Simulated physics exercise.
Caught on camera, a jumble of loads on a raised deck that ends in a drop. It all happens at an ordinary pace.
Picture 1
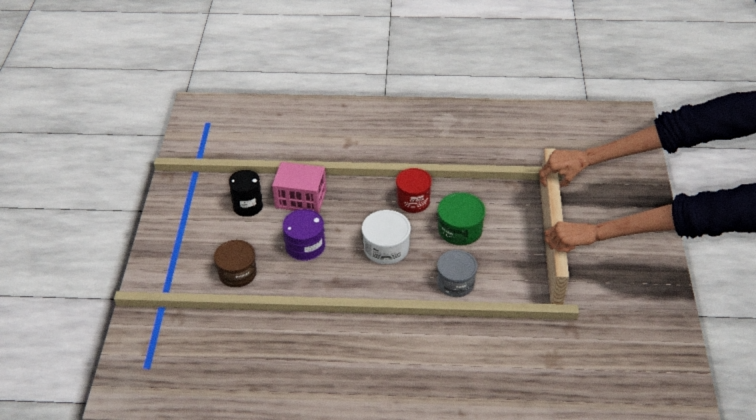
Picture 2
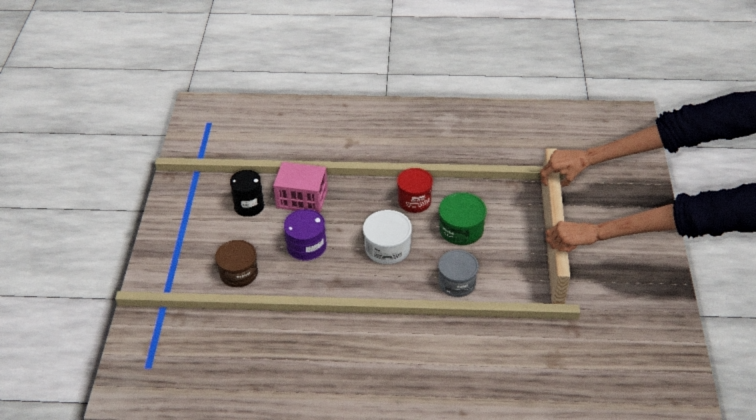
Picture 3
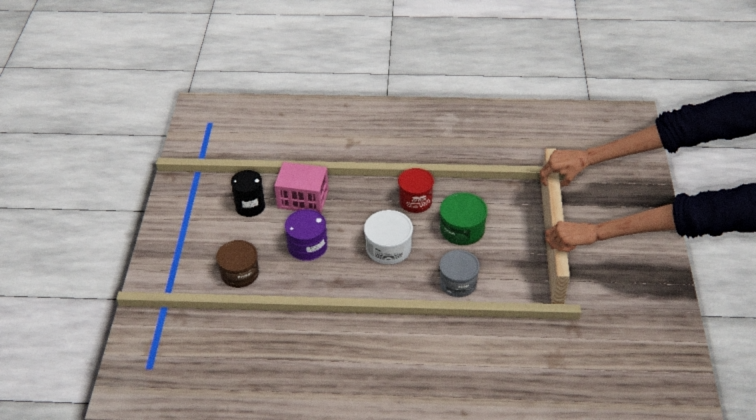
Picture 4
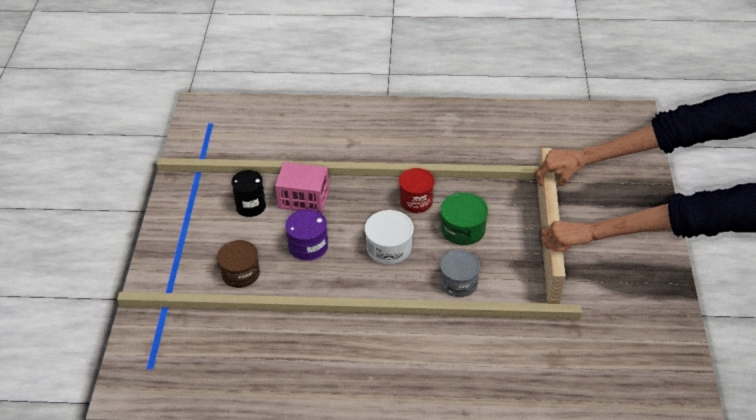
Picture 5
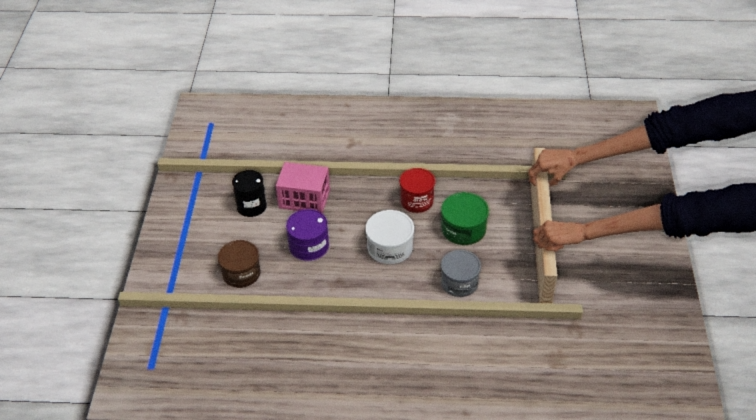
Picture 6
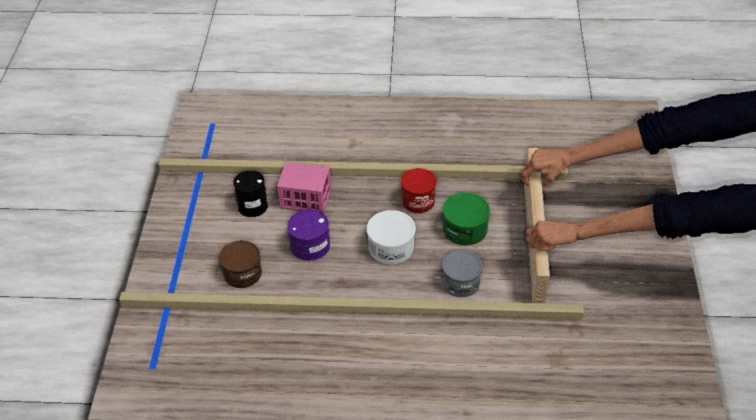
Two hands sliding a wooden plank slightly left between two rails on a tabletop, with colourful containers and a pink crate sitting apart from it.
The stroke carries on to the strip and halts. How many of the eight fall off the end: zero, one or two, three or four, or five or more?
Here the number that fall off is three or four.
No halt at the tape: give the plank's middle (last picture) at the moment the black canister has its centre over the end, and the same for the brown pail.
At (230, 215) for the black canister; at (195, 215) for the brown pail.
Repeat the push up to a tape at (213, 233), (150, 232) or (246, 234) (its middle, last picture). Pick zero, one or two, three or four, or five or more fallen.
In that order: Just one or two; five or over; zero.
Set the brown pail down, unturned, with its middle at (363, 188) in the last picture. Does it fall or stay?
It drops off.
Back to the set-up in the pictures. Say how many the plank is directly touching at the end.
In contact: 4.
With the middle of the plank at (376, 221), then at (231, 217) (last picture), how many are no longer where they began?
By then 5, and 8.
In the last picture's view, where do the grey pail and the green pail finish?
The grey pail at (152, 276), the green pail at (166, 207).
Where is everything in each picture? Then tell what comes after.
Black canister (246, 193); brown pail (236, 264); pink crate (300, 188); plank (553, 225); tape (181, 232), in the first frame.
Brown pail (237, 264); green pail (462, 219), in the second frame.
Pink crate (302, 188); grey pail (459, 274), in the third frame.
Black canister (249, 194); white pail (389, 237), in the fourth frame.
Brown pail (240, 264); purple canister (308, 235), in the fifth frame.
Black canister (251, 194); brown pail (241, 264); pink crate (305, 188); plank (536, 225); tape (186, 232), in the sixth frame.
A little later, none off yet; black canister at rest near (251, 194); brown pail at rest near (241, 264); pink crate at rest near (305, 188).
Next, none off yet; black canister shifted a little near (243, 196); brown pail at rest near (241, 264); pink crate shifted a little near (283, 184).
Later still, none off yet; black canister shifted well along near (168, 204); brown pail shifted about its own width near (186, 266); pink crate shifted well along near (199, 184).
When it is over, the number that fall off is three or four; down, purple canister, pink crate, brown pail and black canister.
